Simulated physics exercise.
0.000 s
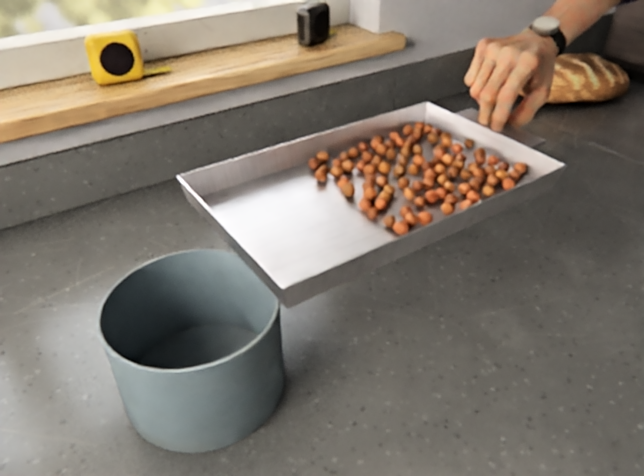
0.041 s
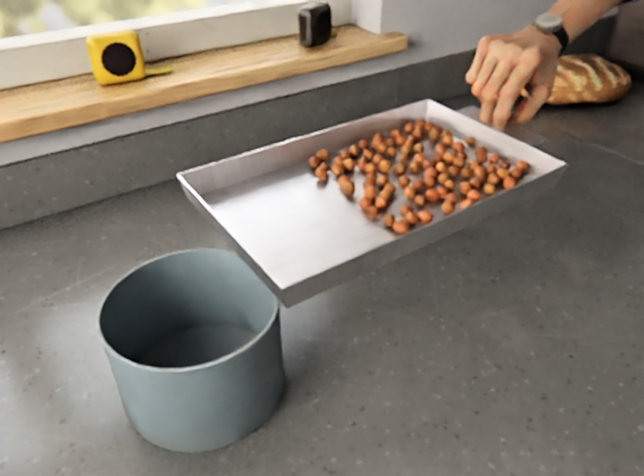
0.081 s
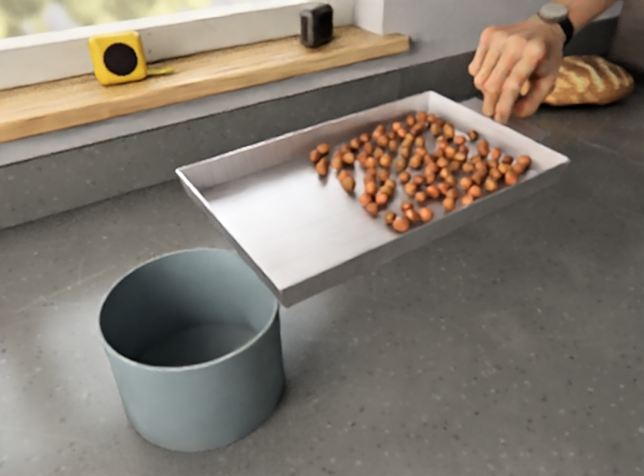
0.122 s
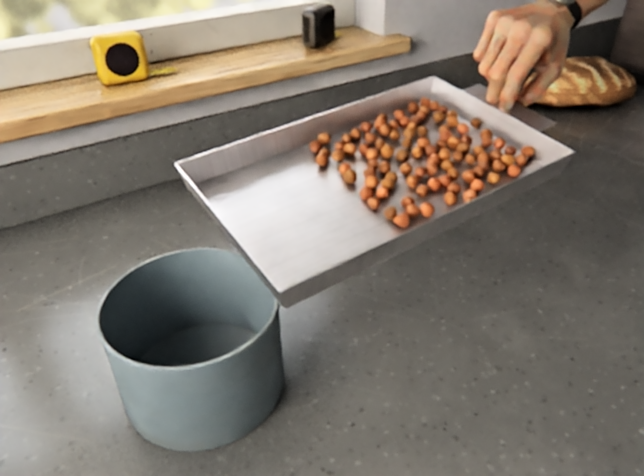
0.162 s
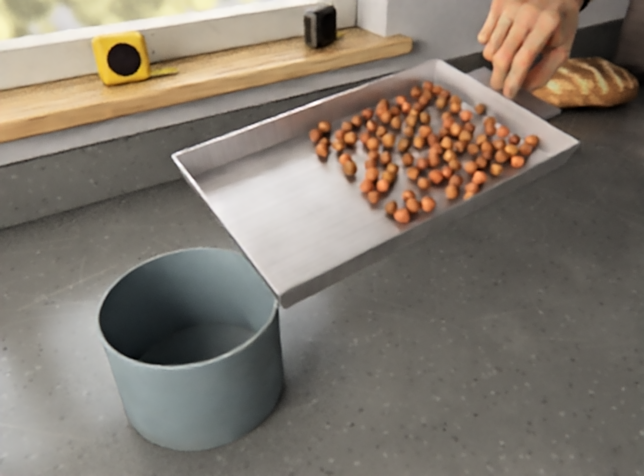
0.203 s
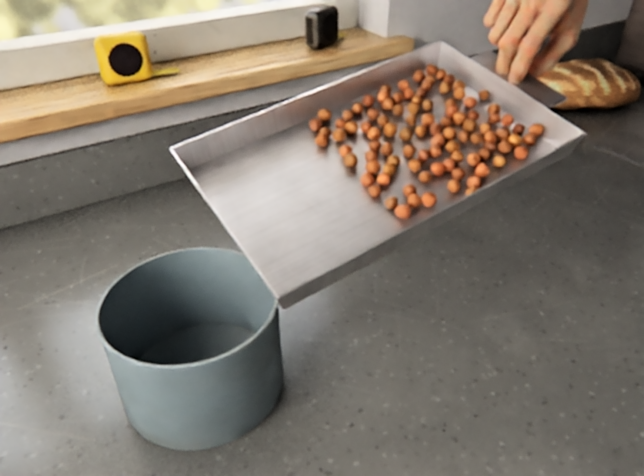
Tray of hazelnuts tilting down towards a blue-grey pot as a hand raises its far right end above a grey countertop.
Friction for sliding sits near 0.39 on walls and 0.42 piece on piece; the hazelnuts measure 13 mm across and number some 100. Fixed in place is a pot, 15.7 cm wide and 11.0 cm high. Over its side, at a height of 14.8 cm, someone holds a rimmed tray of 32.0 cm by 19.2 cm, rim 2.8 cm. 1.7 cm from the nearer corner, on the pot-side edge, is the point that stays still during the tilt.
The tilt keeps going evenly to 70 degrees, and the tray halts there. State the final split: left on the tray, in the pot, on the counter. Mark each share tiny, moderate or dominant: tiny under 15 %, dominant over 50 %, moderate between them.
Tray: Moderate, pot: Tiny, counter: Dominant.
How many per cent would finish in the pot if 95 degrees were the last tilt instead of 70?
In that case it comes to about 0 in a hundred.
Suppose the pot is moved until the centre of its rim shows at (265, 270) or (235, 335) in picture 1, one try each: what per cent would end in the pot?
Near 0 and 35 percent, one try each.
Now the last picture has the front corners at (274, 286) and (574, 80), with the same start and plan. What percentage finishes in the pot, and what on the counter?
You'd end with pot at 30 and counter at 40.
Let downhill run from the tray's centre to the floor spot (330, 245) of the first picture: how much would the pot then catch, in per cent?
About 5 per cent.
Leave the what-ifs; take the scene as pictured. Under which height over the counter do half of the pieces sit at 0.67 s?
Some 22 cm above the counter.
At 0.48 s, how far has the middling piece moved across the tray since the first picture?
6 cm.
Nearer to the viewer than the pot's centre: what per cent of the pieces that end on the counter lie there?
About 100 per cent.
After 0.48 s, tilt 42 degrees; the tray holds 100 %, the pot 0 %.
After 0.67 s, tilt 61 degrees; the tray holds 100 %, the pot 0 %.
After 0.97 s, tilt 70 degrees; the tray holds 60 %, the pot 0 %.
At rest (2.3 s), tray 35 %, pot 0 %, counter 65 %.
